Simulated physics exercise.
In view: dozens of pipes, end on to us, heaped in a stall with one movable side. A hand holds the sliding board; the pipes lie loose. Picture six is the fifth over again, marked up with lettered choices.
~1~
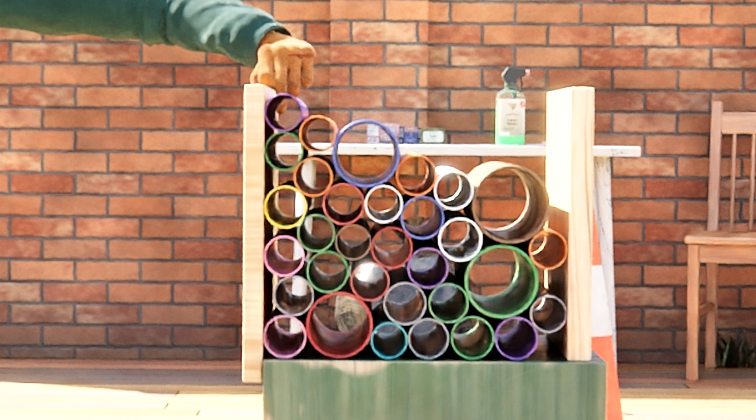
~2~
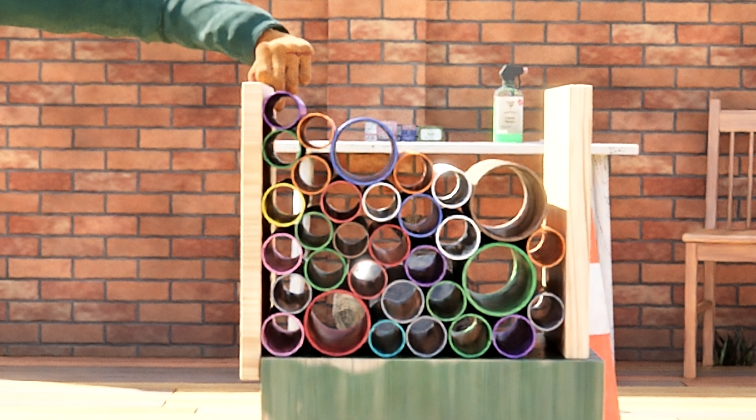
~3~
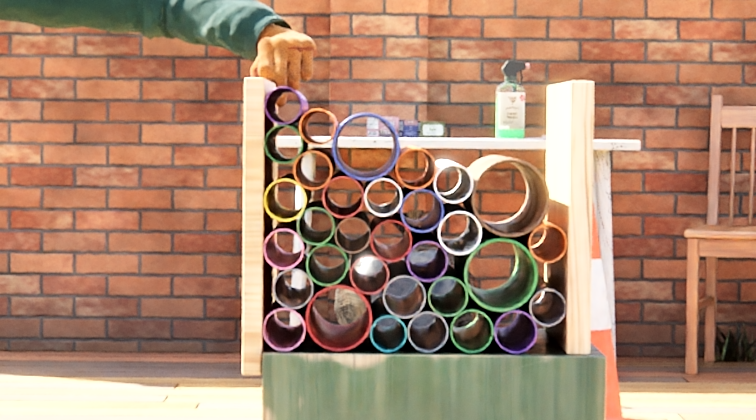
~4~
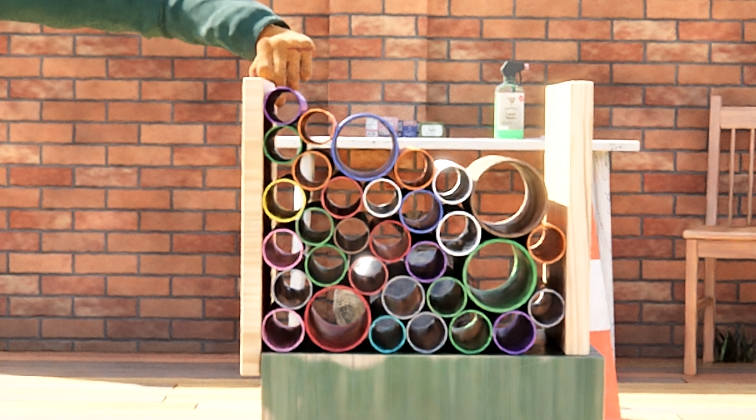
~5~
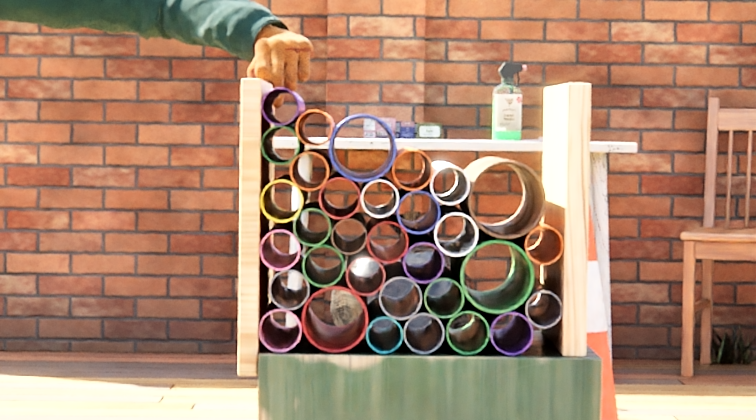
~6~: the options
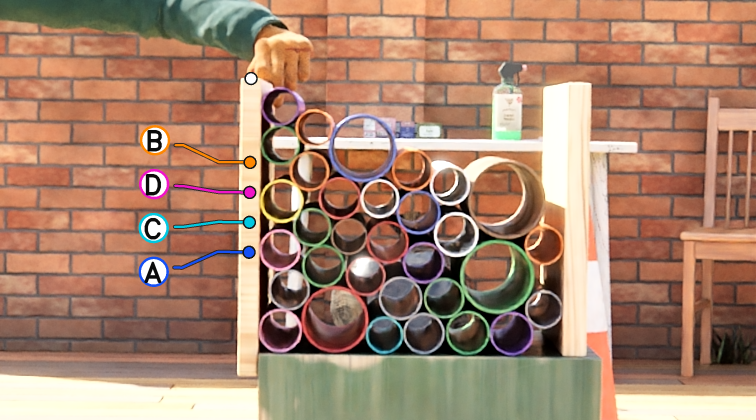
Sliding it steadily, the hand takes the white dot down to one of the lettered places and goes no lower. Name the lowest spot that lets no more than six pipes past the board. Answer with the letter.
Stop at A.
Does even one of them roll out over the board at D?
At D: Yes.
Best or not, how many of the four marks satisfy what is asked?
Four of the four.
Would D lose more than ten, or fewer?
It loses fewer than ten.
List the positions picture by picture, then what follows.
The first picture shows a pink pipe (285, 336); a purple pipe (516, 338); a green pipe (449, 303).
The second picture shows a green pipe (447, 301); a red pipe (389, 246).
The third picture shows a red pipe (343, 197); a white pipe (383, 197).
The fourth picture shows side board (261, 219).
The fifth picture shows a pink pipe (280, 330); a purple pipe (512, 333); a green pipe (444, 298).
On the copy, A at (249, 252); B at (250, 163); C at (250, 222); D at (250, 192); the white dot at (251, 78).
On A. First, top of the board (260, 156).
Then, top of the board (259, 244).
Finally, top of the board (259, 252), five out over the board.
By contrast, B one out over the board; C three out over the board; D three out over the board.
